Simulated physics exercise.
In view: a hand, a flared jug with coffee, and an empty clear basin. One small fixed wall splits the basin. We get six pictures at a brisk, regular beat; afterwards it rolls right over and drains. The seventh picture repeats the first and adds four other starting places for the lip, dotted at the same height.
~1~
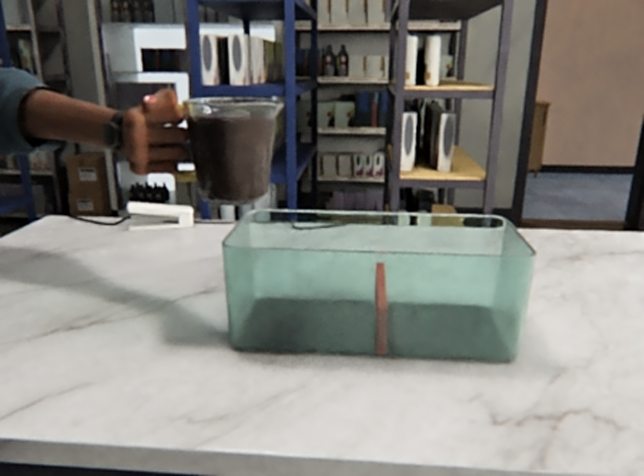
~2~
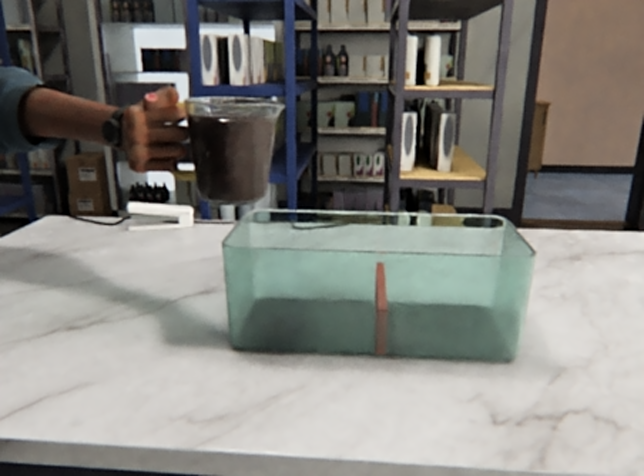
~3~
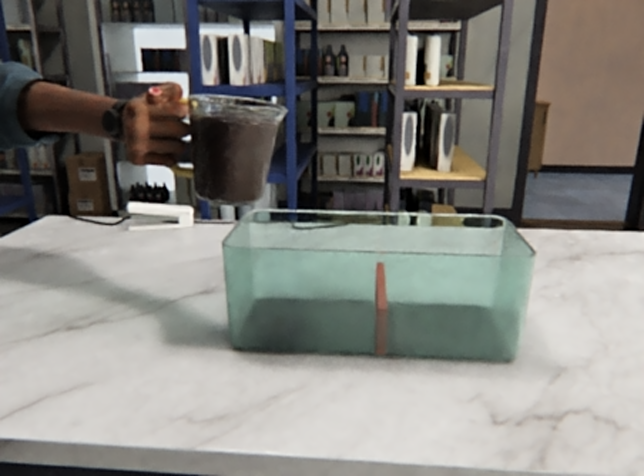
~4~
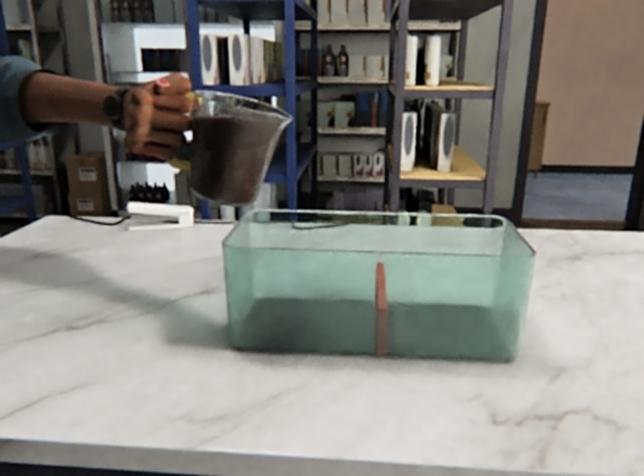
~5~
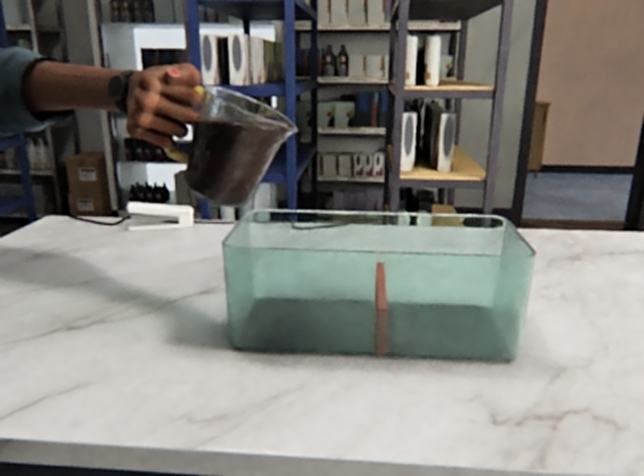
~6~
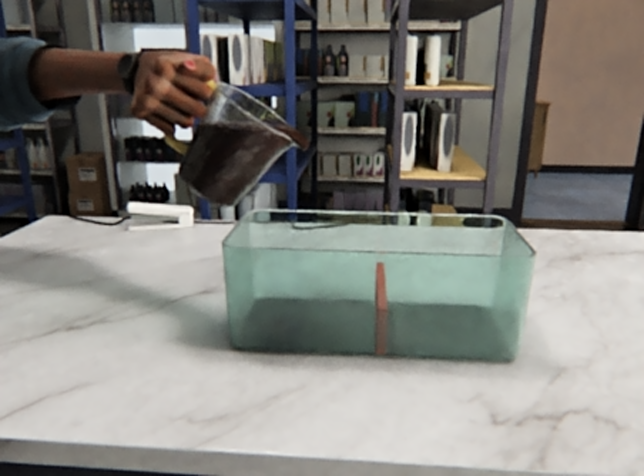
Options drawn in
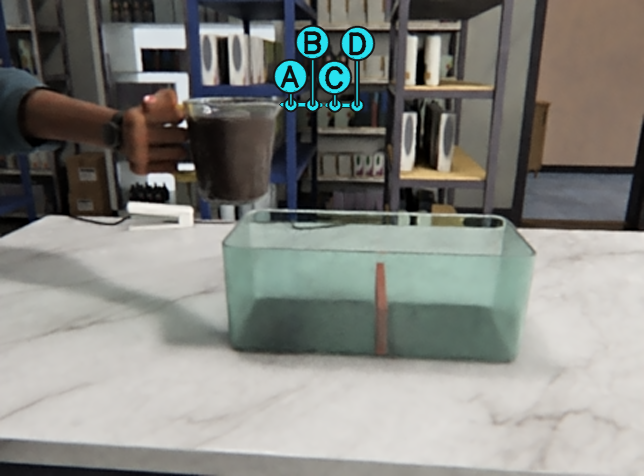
On a marble counter, a hand tilting a glass jug of dark liquid rightward above a clear basin, liquid just reaching the lip.
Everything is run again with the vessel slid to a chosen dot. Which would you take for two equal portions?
Dot C.
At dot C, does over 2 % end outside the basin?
No, it does not.
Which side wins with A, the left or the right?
The left one.
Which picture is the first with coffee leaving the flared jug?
Picture 6.
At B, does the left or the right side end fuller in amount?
More ends on the left.
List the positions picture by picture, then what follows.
Upright, lip at (281, 104); basin from (231, 345) to (518, 358); top of the wall at (381, 283); nothing has left yet.
Upright, lip at (283, 106); nothing has left yet.
Tipped about 6°, lip at (286, 110); nothing has left yet.
Tipped about 14°, lip at (291, 118); nothing has left yet.
Tipped about 23°, lip at (296, 129); nothing has left yet.
Tipped about 35°, lip at (299, 143); coffee is over the lip, down to (303, 148).
On the marked copy, A at (290, 104); B at (312, 104); C at (334, 105); D at (357, 105).
If A is chosen, about 95 % ends left of the wall and 4 % right of it.
If B is chosen, about 88 % ends left of the wall and 11 % right of it.
If C is chosen, about 48 % ends left of the wall and 52 % right of it.
If D is chosen, about 11 % ends left of the wall and 89 % right of it.
